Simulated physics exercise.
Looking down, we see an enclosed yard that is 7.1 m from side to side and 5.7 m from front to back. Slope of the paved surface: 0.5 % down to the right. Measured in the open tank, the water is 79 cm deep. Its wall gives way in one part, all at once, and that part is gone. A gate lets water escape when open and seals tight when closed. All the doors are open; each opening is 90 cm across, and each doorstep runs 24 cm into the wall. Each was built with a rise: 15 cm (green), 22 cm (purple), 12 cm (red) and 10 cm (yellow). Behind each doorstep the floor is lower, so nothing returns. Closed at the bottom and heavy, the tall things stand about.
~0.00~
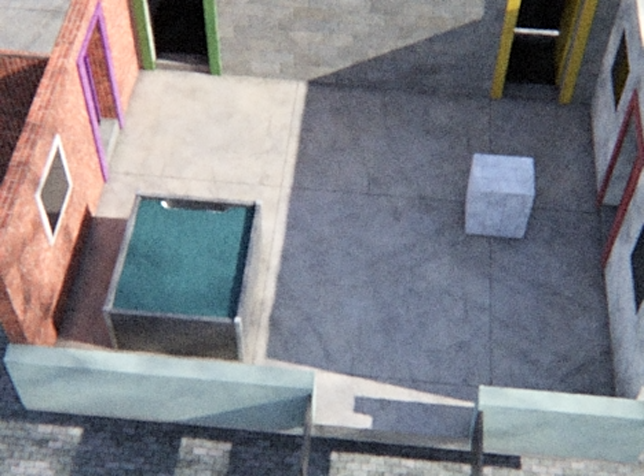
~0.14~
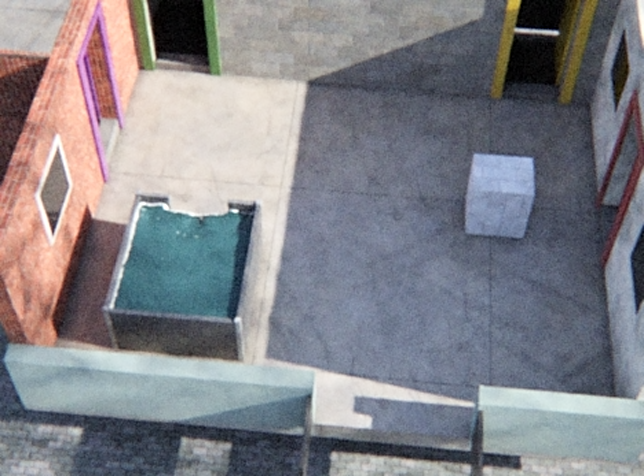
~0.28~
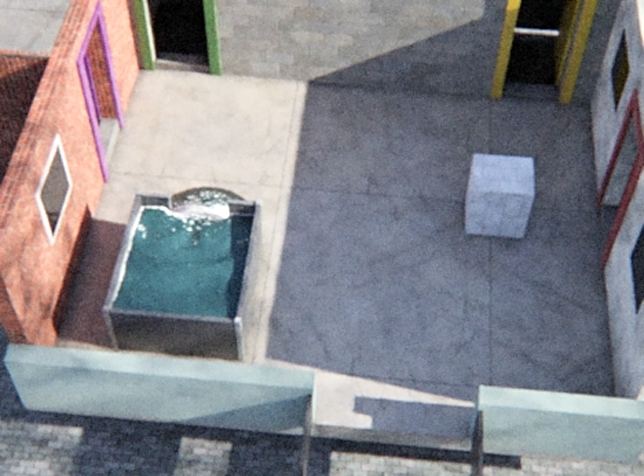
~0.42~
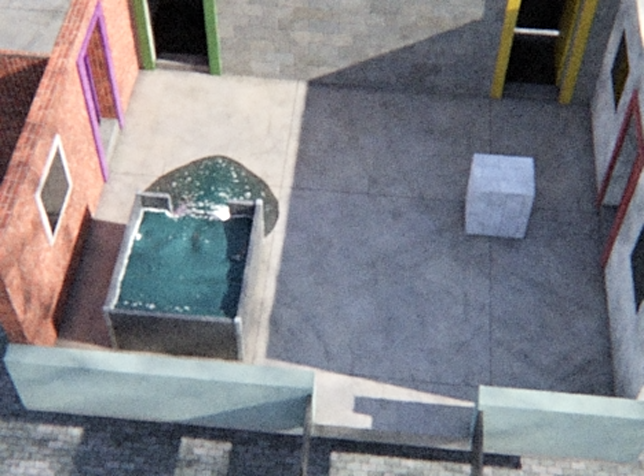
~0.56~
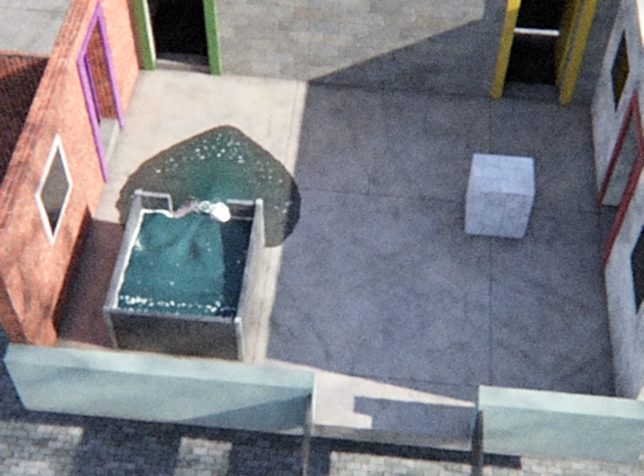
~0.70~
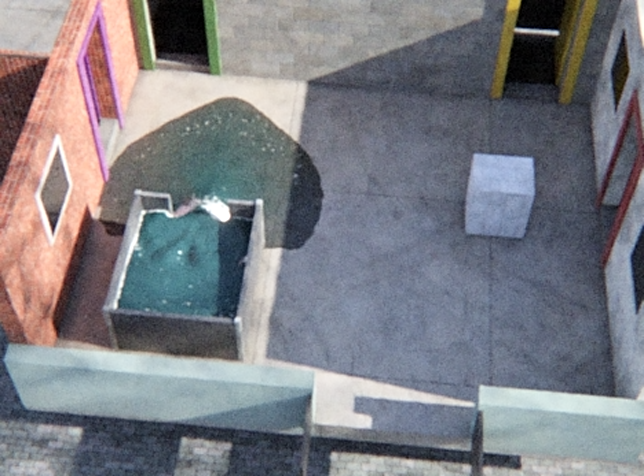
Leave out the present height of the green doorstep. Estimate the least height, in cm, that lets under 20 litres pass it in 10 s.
I would say 25 cm.
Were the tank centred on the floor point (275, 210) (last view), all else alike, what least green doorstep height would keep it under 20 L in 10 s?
Then it needs to be around 15 cm high.
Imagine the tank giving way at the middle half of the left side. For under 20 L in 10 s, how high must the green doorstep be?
Then roughly 17 cm.
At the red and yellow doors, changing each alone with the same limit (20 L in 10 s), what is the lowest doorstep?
Roughly 6.5 cm for the red door and roughly 8.5 cm for the yellow door.
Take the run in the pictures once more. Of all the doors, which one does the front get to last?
Answer: Red.
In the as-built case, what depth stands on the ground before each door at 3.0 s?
Door by door, in centimetres - green 23, purple 9, red 0, yellow 6.
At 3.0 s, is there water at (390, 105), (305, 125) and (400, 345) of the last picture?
One by one: Drenched, drenched, clear.
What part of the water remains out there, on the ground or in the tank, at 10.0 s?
Around 92 in a hundred parts remain.
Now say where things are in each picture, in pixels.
The first frame shows still water, 79 cm deep, in the open tank at (186, 258); the green door at (177, 22) is dry.
In the second frame, the front is at a hidden place, 0.3 m from the gap on the far side; 0.2 m2 of floor is wet, 79 cm left at the back.
In the third frame, the front is at (195, 192), 0.9 m from the gap on the far side; 0.8 m2 of floor is wet, 79 cm left at the back.
In the fourth frame, water pours out on the far side and has run 1.5 m, to (215, 159); about 7 cm deep outside, 74 cm at the back.
In the fifth frame, water pours out on the far side and has run 2.1 m, to (221, 130); about 5 cm deep outside, 68 cm at the back.
In the sixth frame, the gap is on the far side, the front 2.7 m out at (227, 101); the back of the open tank holds 67 cm; the green door at (177, 22), 3.4 m from the gap, is still 0.9 m from the nearest water.
After 1.4 s water covers 30 % of the floor, deepest (38 cm) near (207, 233); 24 cm at the green door, 4 litres in over its 15 cm doorstep.
After 3.0 s water covers 40 % of the floor, deepest (25 cm) near (207, 233); 23 cm at the green door, 93 litres in over its 15 cm doorstep.
After 10.0 s water covers 90 % of the floor, deepest (12 cm) near (599, 432); 6 cm at the green door, 111 litres in over its 15 cm doorstep.
At the green door as built, the water arrived by 1.0 s and peaked near 33 cm at 2.2 s.
Run again over the same 10 s with other heights there, 29 litres in over 23 cm, 5 litres over 31 cm. The limit of 20 litres is kept from about 25 cm up.
